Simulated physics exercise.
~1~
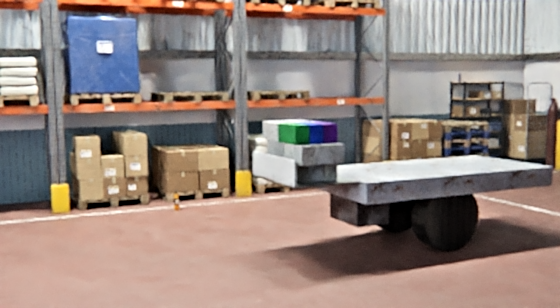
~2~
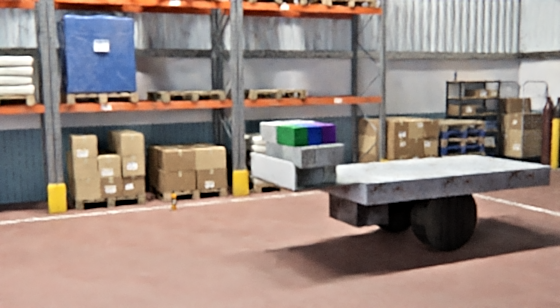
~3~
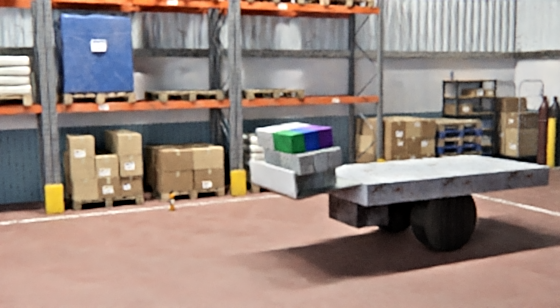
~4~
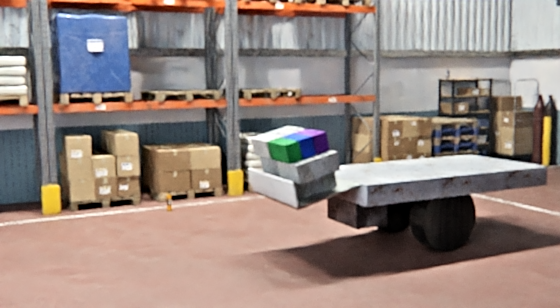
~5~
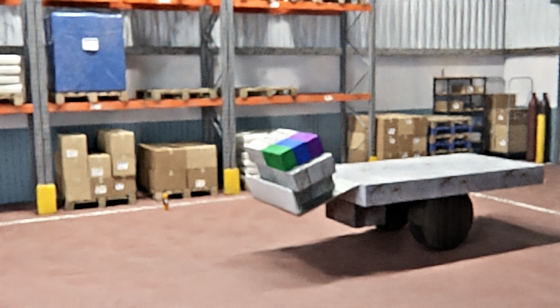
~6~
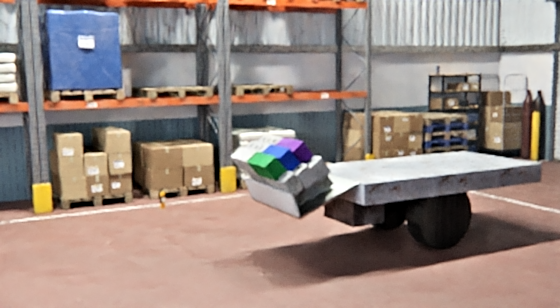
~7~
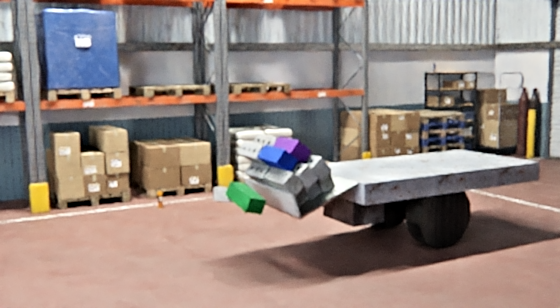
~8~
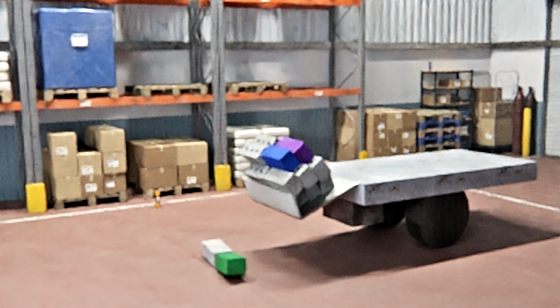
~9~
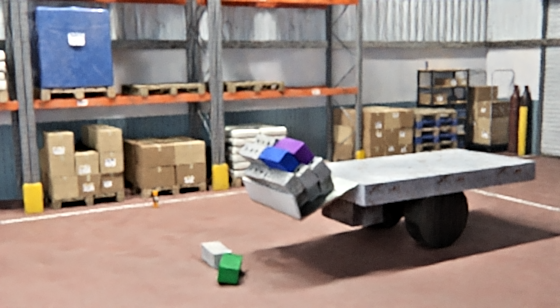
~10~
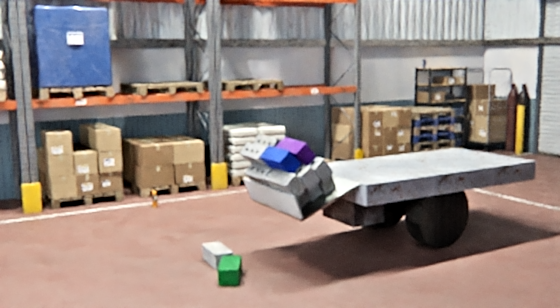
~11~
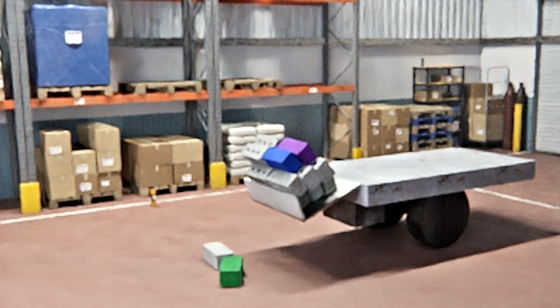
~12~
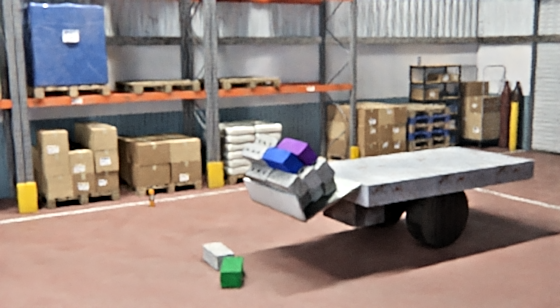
A flap at the left end of a grey flatbed, stacked with pale grey blocks and a green, a blue and a purple one on top, tips downward in a warehouse seen from the side. Behind it stand orange racks, cardboard boxes and a big blue container, while the view drifts slightly sideways. As the slope steepens, the load leans and shifts down to the left. The green block and a pale one slide over the outer edge and drop to the reddish floor. The flap stops tilting, and the blue and purple blocks stay on the slanted pile, with the fallen pair lying below.
